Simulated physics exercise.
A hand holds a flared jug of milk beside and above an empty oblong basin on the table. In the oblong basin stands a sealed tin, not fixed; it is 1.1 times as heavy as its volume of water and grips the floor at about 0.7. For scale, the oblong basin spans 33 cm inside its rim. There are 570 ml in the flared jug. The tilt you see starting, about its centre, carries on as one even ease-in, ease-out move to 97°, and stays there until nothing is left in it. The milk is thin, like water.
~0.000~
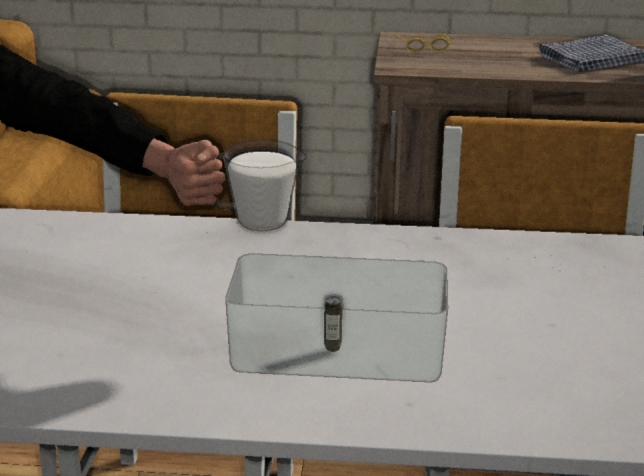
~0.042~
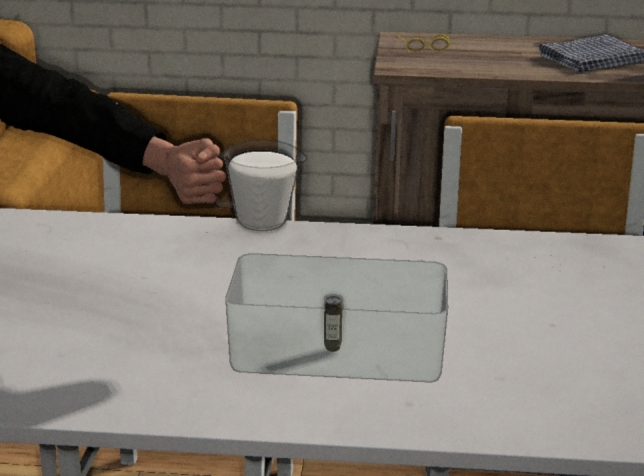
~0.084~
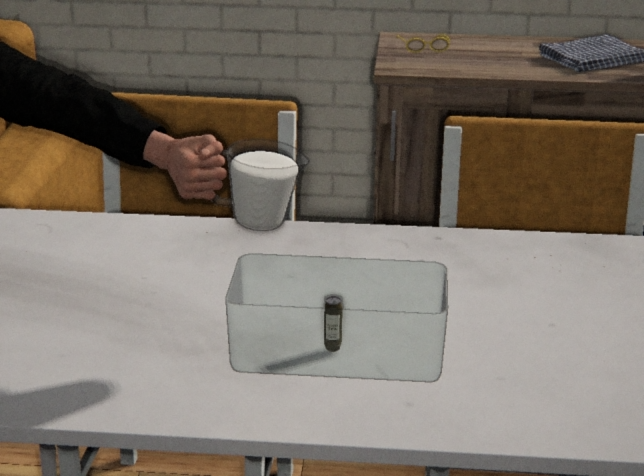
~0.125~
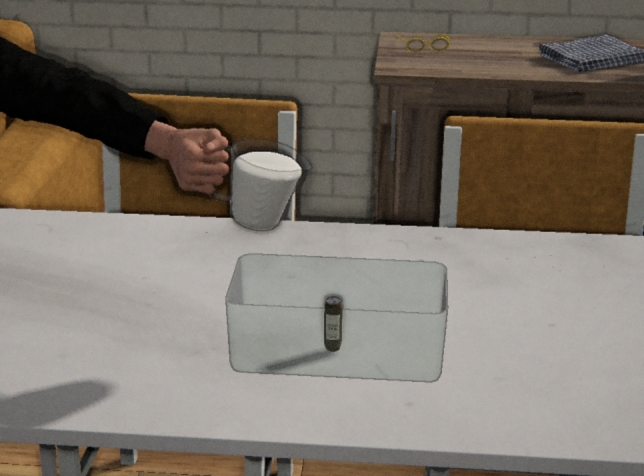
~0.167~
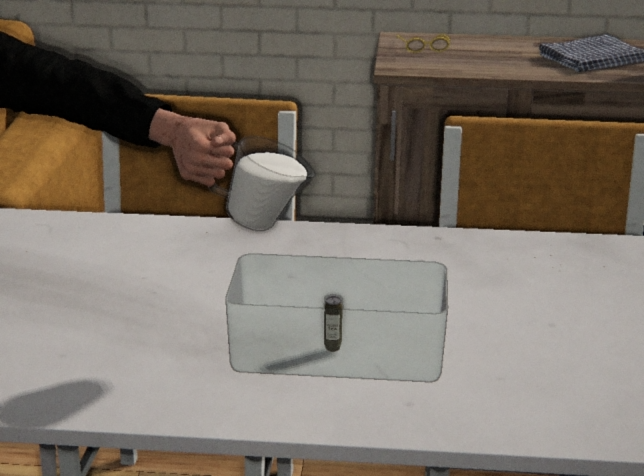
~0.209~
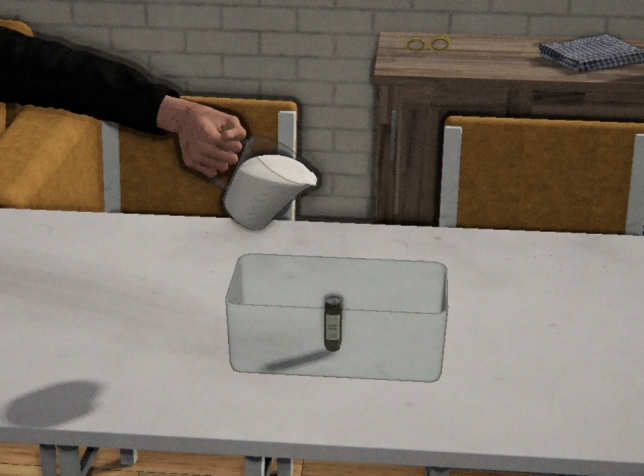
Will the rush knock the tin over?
It stays up.
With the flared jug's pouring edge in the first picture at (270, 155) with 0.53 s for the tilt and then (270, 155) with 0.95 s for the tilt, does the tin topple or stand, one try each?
First it falls; then it topples.
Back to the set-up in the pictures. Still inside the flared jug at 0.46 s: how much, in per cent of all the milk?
About 48 per cent.
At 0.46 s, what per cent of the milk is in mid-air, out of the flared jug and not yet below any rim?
Near 36 in a hundred.
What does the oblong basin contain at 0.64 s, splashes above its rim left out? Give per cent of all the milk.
Some 70 per cent.
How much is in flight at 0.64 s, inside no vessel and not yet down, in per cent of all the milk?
Some 18 per cent.
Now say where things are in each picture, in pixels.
In the first picture, it leans 0°; its right rim is at (306, 156); the milk meets the walls at (229, 161) and (296, 164); the oblong basin's rim runs from (233, 279) to (447, 289); the tin's top is at (333, 302).
In the second picture, it leans 2°; its right rim is at (307, 158); the milk meets the walls at (229, 161) and (297, 165).
In the third picture, it leans 6°; its right rim is at (310, 161); the milk meets the walls at (231, 159) and (299, 167).
In the fourth picture, it leans 13°; its right rim is at (313, 167); the milk meets the walls at (235, 159) and (303, 168).
In the fifth picture, it leans 22°; its right rim is at (316, 175); the milk meets the walls at (238, 162) and (309, 171).
In the sixth picture, it leans 33°; its right rim is at (318, 184); the milk meets the walls at (238, 170) and (315, 176).
Then, 0.46 s in, the tilt is 92° and 48 per cent is still to pour; the tin stands where it began.
Then, 0.64 s in, the tilt is 97° and 12 per cent is still to pour; the tin stands where it began.
Then, 0.82 s in, the tilt is 97° and 2 per cent is still to pour; the tin stands where it began.
Then, 1.03 s in, the tilt is 97° and 0 per cent is still to pour; the tin stands where it began.
Finally, the tin stands where it began.
